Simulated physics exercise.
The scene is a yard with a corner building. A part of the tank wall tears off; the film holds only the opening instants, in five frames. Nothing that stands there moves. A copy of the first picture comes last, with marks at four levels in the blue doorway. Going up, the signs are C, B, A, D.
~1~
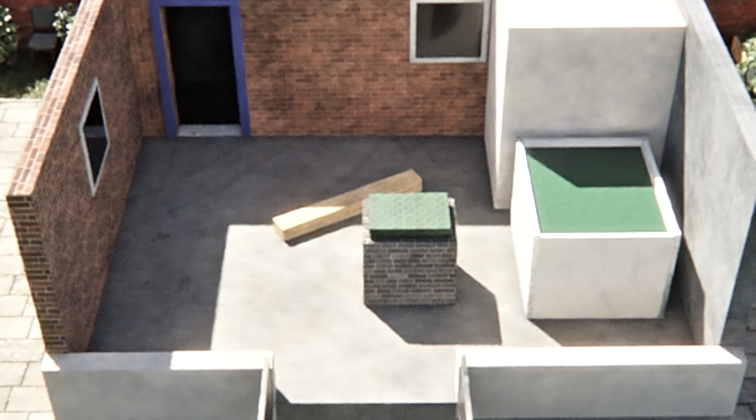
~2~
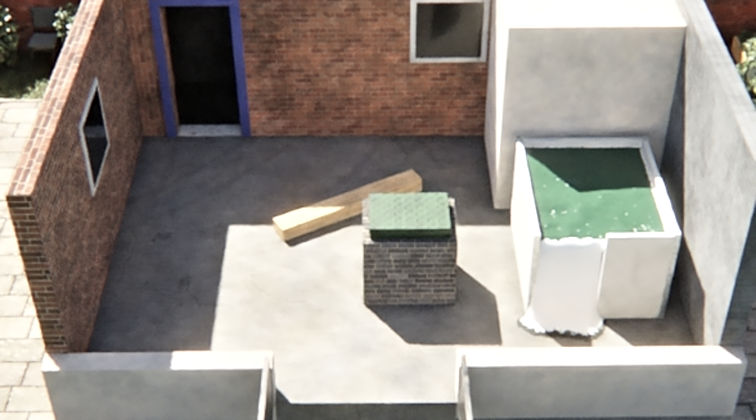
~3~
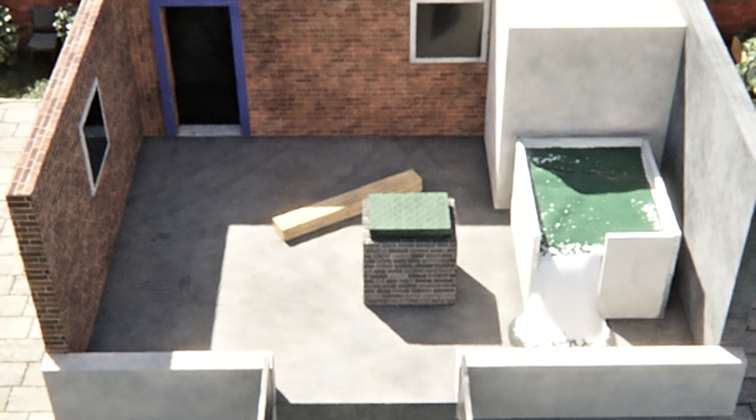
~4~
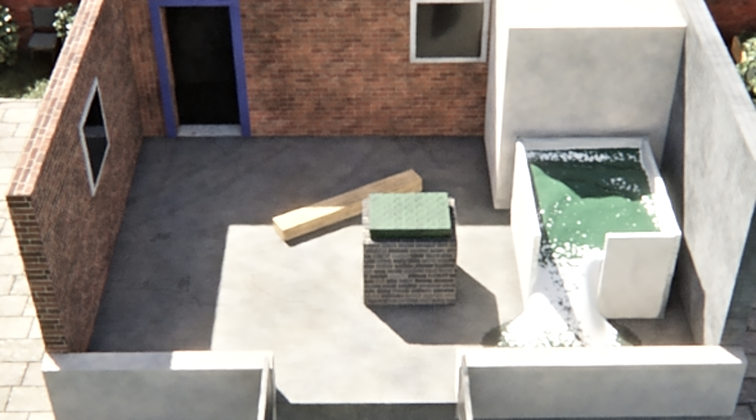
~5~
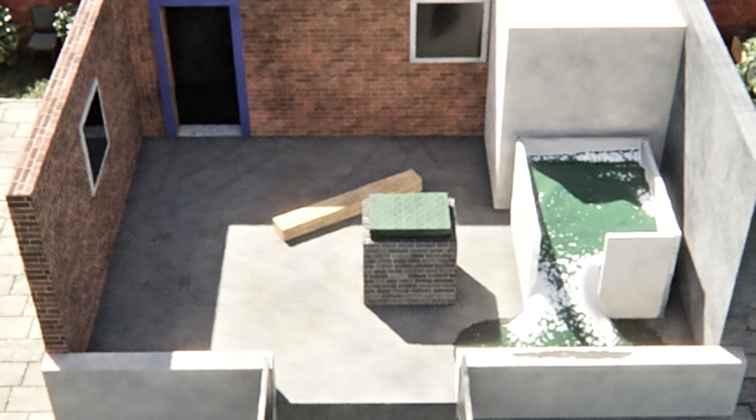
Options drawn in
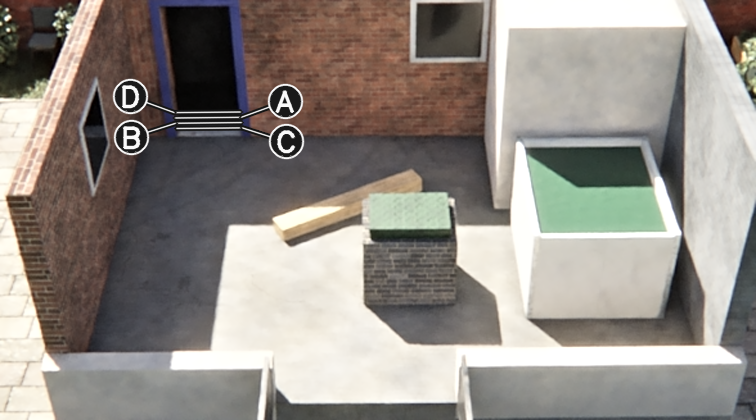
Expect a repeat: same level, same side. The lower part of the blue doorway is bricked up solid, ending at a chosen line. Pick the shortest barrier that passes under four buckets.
Take C.
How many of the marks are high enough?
All of the four.
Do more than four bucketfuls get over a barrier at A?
No, not at all.
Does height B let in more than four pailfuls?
No, that is safe.
On the marked copy, A at (208, 117); B at (208, 122); C at (209, 128); D at (207, 112); from the bottom up C, B, A, D.
If A is chosen, nothing gets over.
If B is chosen, nothing gets over.
If C is chosen, a splash gets over, under a bucket.
If D is chosen, nothing gets over.
